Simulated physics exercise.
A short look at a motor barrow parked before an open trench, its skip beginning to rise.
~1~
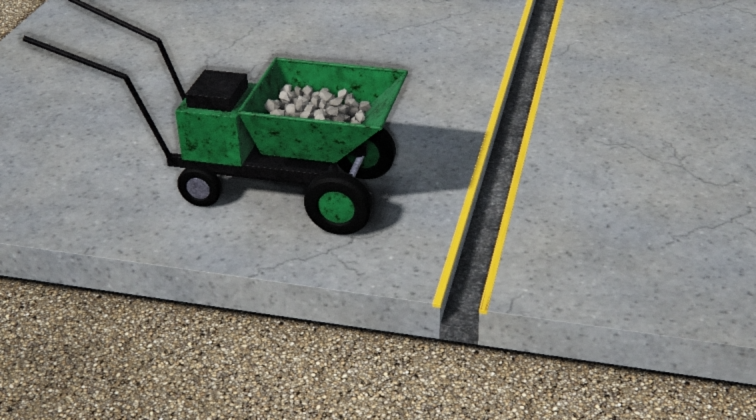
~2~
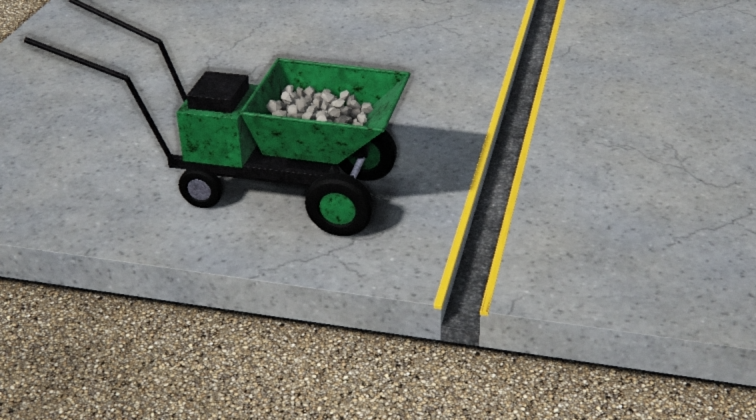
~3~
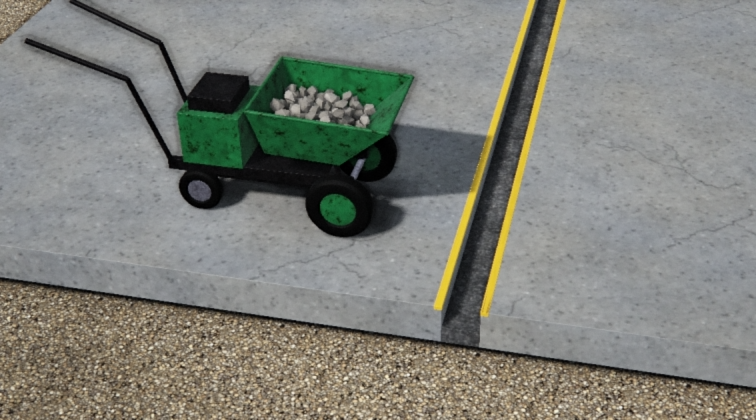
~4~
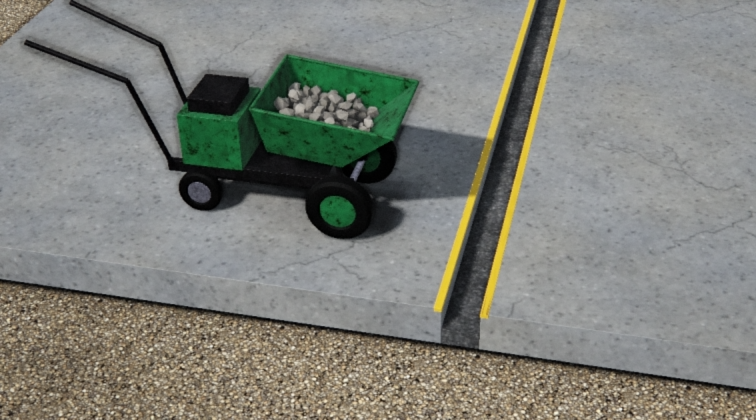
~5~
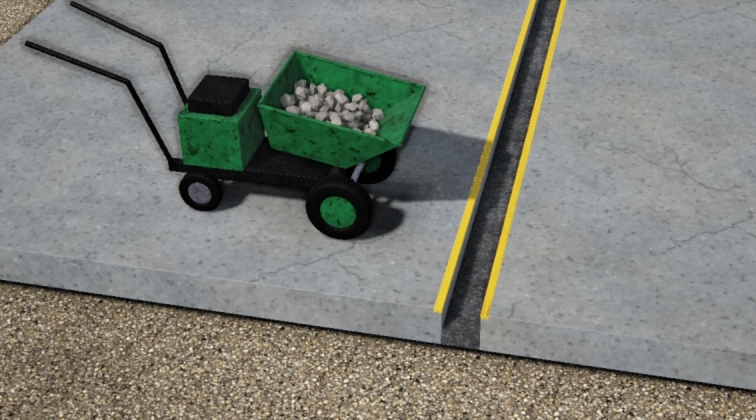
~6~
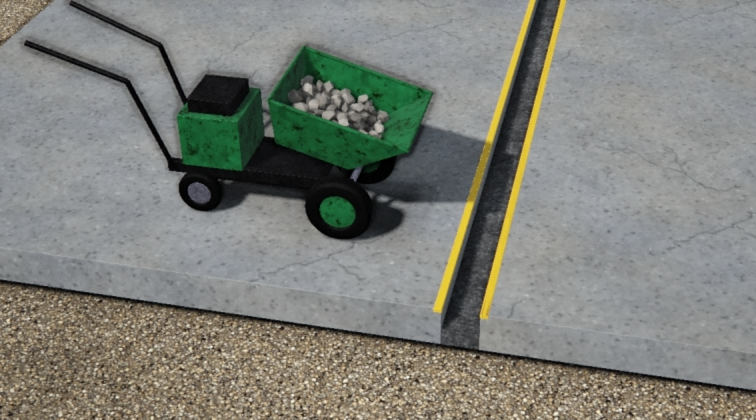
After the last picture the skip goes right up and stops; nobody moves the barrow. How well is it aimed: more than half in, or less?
It catches the larger part.
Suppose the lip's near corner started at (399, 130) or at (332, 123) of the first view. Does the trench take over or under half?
At the first place above a half, at the second less than half.
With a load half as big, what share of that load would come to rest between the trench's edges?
Roughly 90 in a hundred.
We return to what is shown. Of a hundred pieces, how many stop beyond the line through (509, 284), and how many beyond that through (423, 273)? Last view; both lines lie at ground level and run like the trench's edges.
The first gives 0 %, the second 90 %.
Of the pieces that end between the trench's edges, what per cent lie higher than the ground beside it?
Roughly 20 in a hundred.
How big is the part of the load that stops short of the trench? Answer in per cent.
About 15 per cent.
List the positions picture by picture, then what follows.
In the first frame, lip of the skip at (380, 128), level; top of the load at (309, 109), broken stones; first edge of the trench at (447, 271); far edge at (492, 277), the trench under half as wide as the skip, and about half as deep as wide.
In the second frame, lip of the skip at (383, 130), level; top of the load at (302, 106).
In the third frame, lip of the skip at (387, 134), tipped barely; top of the load at (300, 109).
In the fourth frame, lip of the skip at (392, 139), tipped a little; top of the load at (310, 106).
In the fifth frame, lip of the skip at (400, 145), tipped a little; top of the load at (306, 108).
In the sixth frame, lip of the skip at (407, 151), tipped clearly; top of the load at (308, 111); first edge of the trench at (448, 276); far edge at (493, 282).
Soon, skip tipped steeply; all in the skip.
A while on, skip tipped steeply; most in the skip; a small part short of the trench; a small part in or heaped over the trench.
Towards the end, skip tipped right over; a small part in the skip; a small part short of the trench; about two thirds in or heaped over the trench; a small part beyond it.
Finally, skip tipped right over; a small part in the skip; a small part short of the trench; most in or heaped over the trench; a small part beyond it.
